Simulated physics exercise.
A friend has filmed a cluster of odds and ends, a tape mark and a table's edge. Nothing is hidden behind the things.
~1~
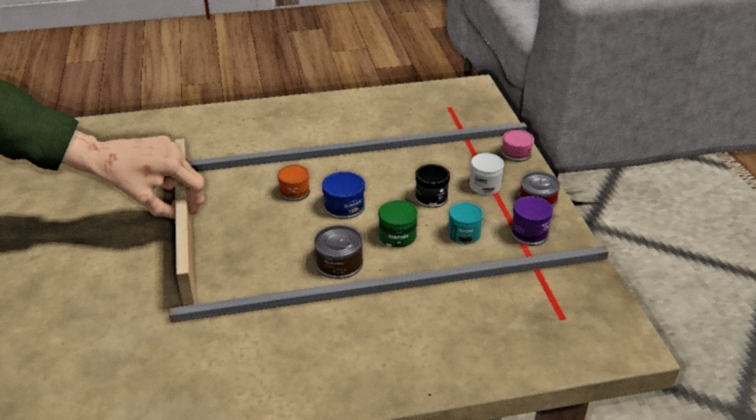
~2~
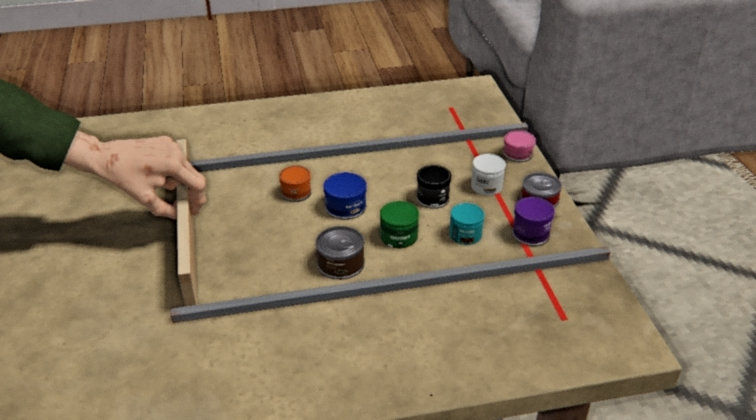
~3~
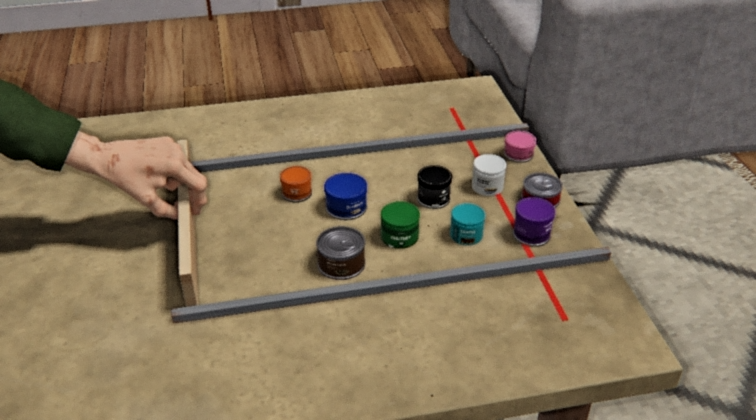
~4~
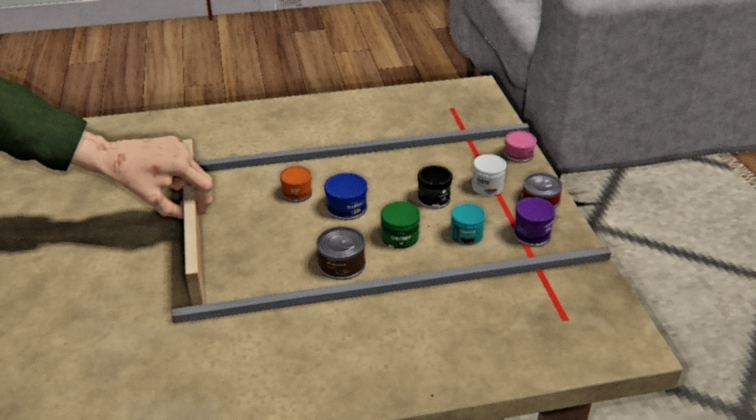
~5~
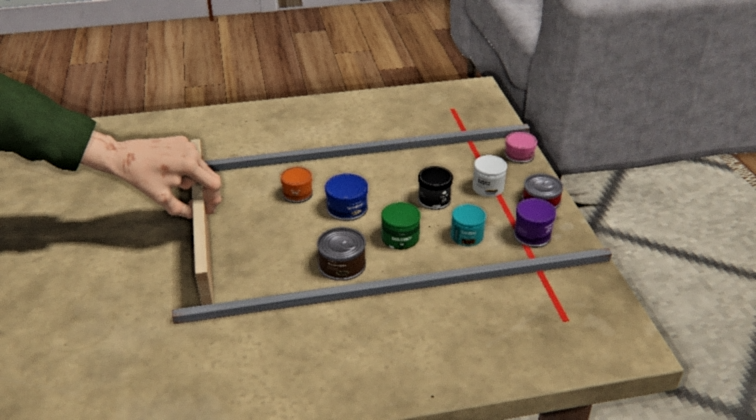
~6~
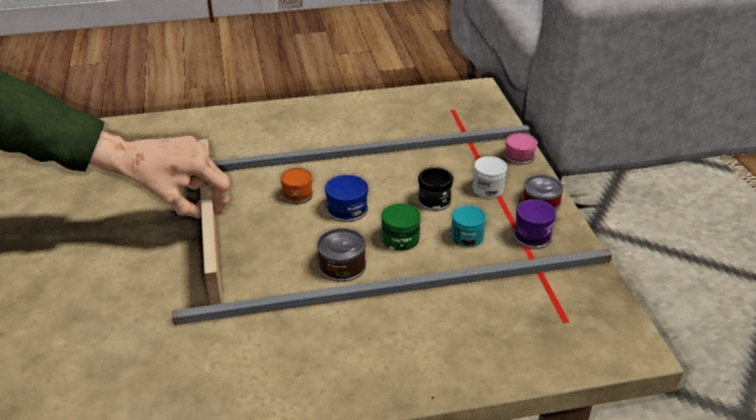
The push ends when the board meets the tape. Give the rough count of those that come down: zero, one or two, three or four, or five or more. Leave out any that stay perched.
The number that fall off is one or two.
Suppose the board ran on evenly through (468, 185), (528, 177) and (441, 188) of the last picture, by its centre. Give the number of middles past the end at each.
The counts: 0, 5 and 0.
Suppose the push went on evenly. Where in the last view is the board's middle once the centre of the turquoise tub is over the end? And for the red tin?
Near (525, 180) and (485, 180).
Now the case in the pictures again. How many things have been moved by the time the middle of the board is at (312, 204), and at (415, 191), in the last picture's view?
First 2, then 7.
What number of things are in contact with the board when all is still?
4 of them.
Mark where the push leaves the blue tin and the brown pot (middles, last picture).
Near (516, 178) and (549, 234).
Soon after, none off yet; pink tin at rest near (521, 149); red tin at rest near (543, 193); purple pot at rest near (534, 224).
After that, none off yet; pink tin at rest near (521, 149); red tin at rest near (543, 193); purple pot displaced a little near (550, 225).
In the end, the number that fall off is one or two; gone, red tin.
